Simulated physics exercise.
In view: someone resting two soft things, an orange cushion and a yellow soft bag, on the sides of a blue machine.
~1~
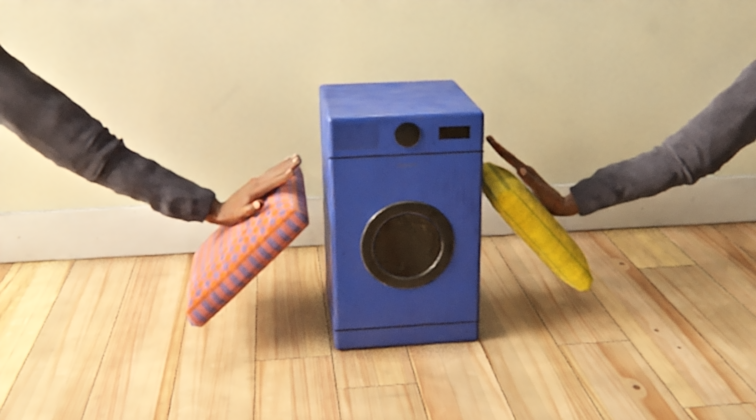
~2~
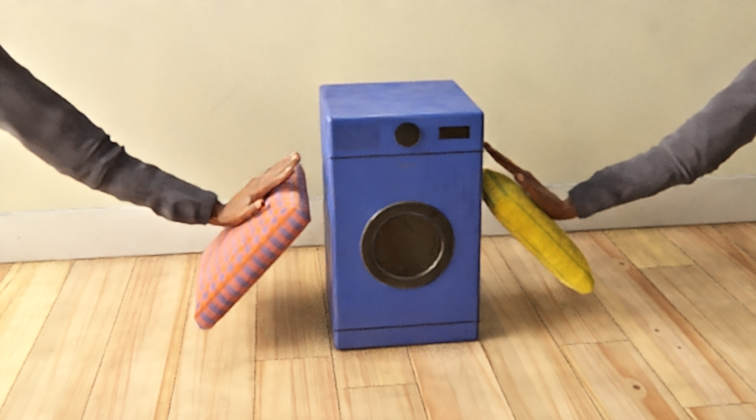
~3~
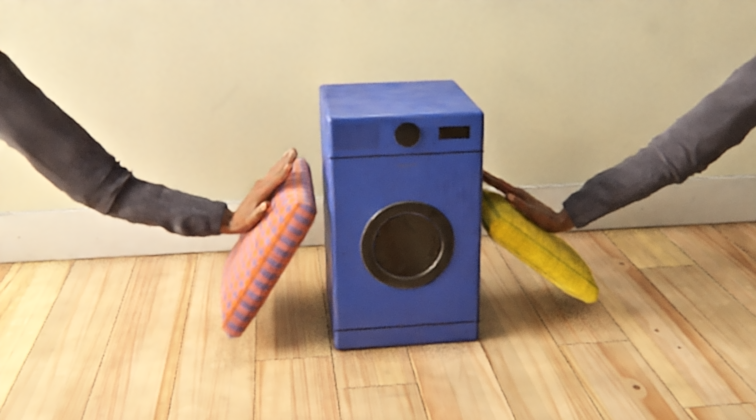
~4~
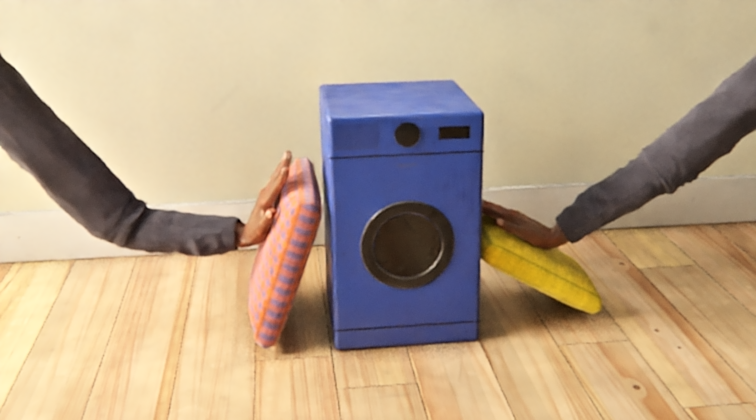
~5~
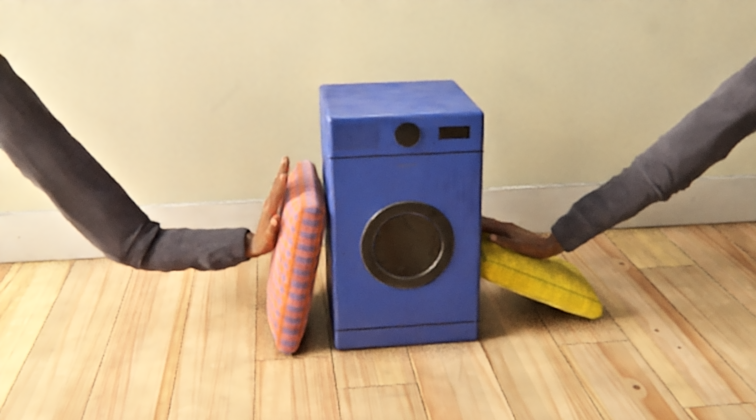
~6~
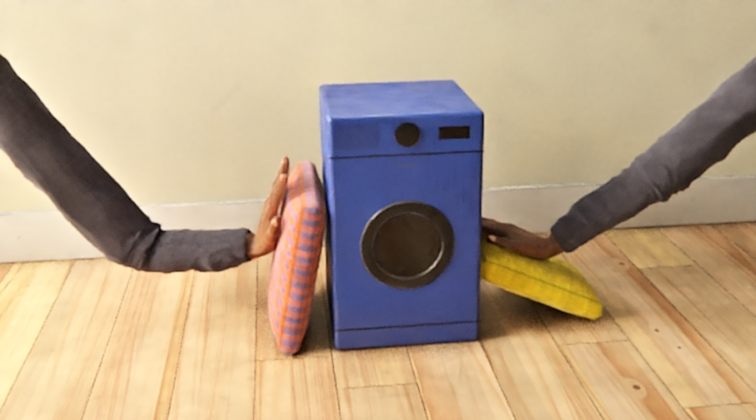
At first, two hands press an orange cushion and a yellow soft bag at a slant against opposite sides of a blue machine. The left hand pushes the cushion's foot inward until it stands almost upright, while the bag on the right sinks under the other hand to a low slant.
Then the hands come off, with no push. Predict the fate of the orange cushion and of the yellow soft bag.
The orange cushion remains propped up. The yellow soft bag falls down.
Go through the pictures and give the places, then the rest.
In the first picture, cushion foot (195, 321), head (303, 217); soft bag foot (585, 286), head (503, 197).
In the second picture, cushion foot (203, 324); soft bag foot (588, 288).
In the third picture, cushion foot (232, 333); soft bag foot (593, 297).
In the fourth picture, cushion foot (266, 344); soft bag foot (596, 307).
In the fifth picture, cushion foot (288, 350); soft bag foot (597, 313).
In the sixth picture, cushion foot (290, 350), head (314, 211), almost upright; soft bag foot (597, 313), head (482, 270), at a low slant.
Then, 0.26 s on from there, cushion propped as before near (298, 253); soft bag flat on the floor near (533, 290).
In the end, cushion propped as before near (298, 254); soft bag flat on the floor near (533, 291). The orange cushion keeps leaning and the yellow soft bag slumps to the floor.
